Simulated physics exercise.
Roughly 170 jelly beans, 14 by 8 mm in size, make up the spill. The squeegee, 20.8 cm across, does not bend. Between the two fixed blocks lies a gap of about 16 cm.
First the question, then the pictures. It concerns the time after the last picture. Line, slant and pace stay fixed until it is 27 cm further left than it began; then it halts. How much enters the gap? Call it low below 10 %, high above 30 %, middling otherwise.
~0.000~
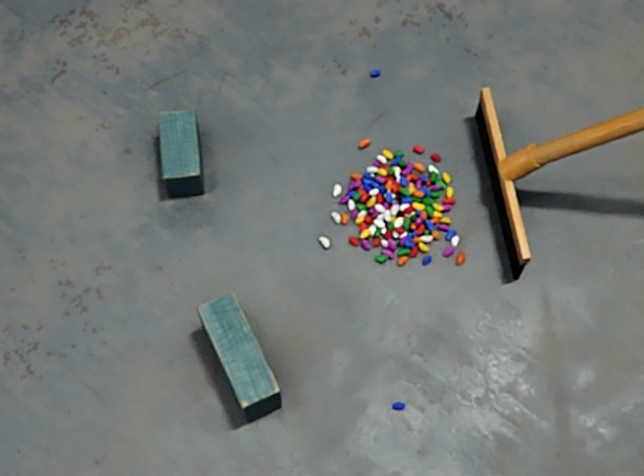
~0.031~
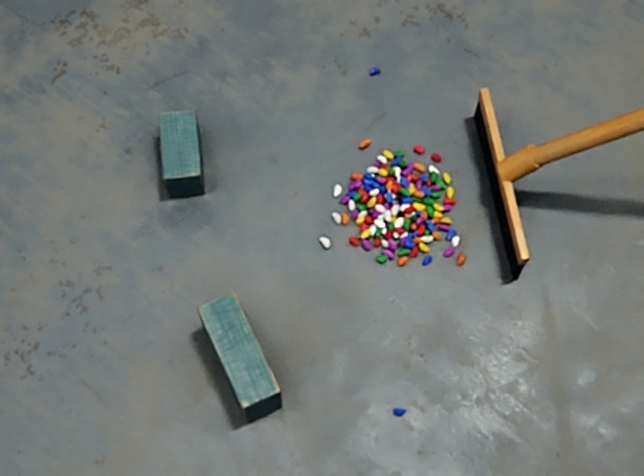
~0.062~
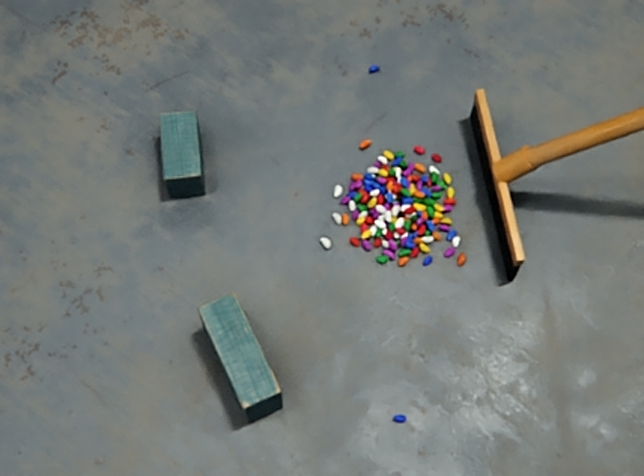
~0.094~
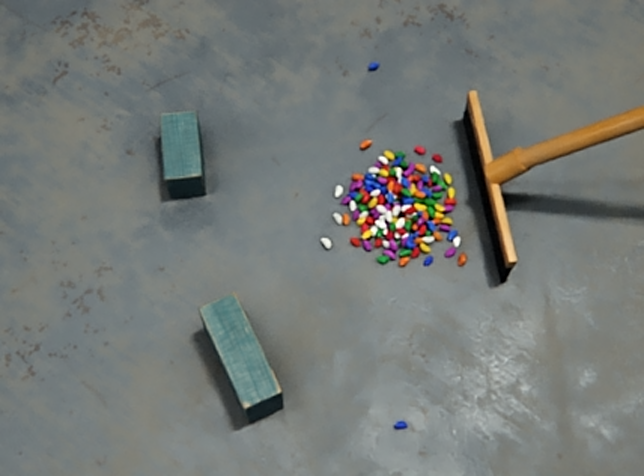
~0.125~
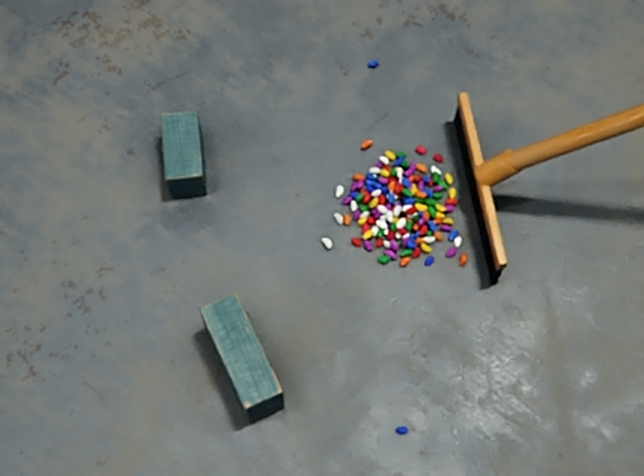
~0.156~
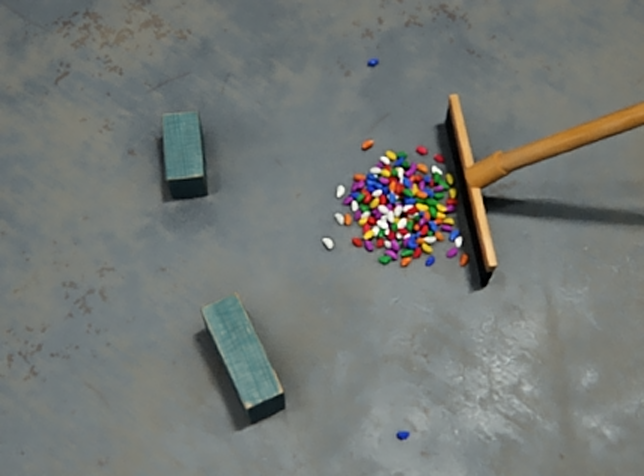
I would say middling.
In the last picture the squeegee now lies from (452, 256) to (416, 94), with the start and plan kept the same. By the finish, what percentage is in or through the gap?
At rest, 35 per cent has gone through.
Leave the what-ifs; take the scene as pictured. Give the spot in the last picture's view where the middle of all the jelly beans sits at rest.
Around pixel (237, 238) in the last view.
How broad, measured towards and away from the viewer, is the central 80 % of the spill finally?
14 cm.
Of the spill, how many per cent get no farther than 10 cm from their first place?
Close to 0 in a hundred.
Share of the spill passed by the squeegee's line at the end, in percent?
Some 0 in a hundred.
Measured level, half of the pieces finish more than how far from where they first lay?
Some 20 cm.
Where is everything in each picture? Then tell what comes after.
Squeegee from (524, 259) to (485, 96); moved 0.0 cm; 0 pieces shifted; middle of the spill at (396, 205); block at (238, 348); block at (179, 143), in the first frame.
Squeegee from (523, 259) to (483, 96); moved 0.2 cm; 2 pieces shifted; middle of the spill at (397, 205), in the second frame.
Squeegee from (519, 261) to (479, 98); moved 0.7 cm; 2 pieces shifted; middle of the spill at (397, 206), in the third frame.
Squeegee from (511, 262) to (472, 99); moved 1.7 cm; 2 pieces shifted; middle of the spill at (398, 206), in the fourth frame.
Squeegee from (501, 264) to (462, 101); moved 2.9 cm; 2 pieces shifted; middle of the spill at (399, 206), in the fifth frame.
Squeegee from (491, 266) to (453, 103); moved 4.0 cm; 2 pieces shifted; middle of the spill at (400, 206); block at (241, 349); block at (182, 145). Its speed is about 0.38 m/s, heading 5 degrees away from the viewer, in the sixth frame.
After 0.45 s, squeegee 15 cm from its start, spill 15 cm wide; held up before the blocks 100 %.
After 0.75 s, squeegee 26 cm from its start, spill 18 cm wide; in or through the gap 5 %, held up before the blocks 95 %.
Then, at 1.00 s, squeegee 27 cm from its start, spill 19 cm wide; in or through the gap 15 %, held up before the blocks 80 %.
At rest (2.0 s), in or through the gap 15 %, round the near block 0 %, round the far block 0 %, held up before the blocks 80 %.
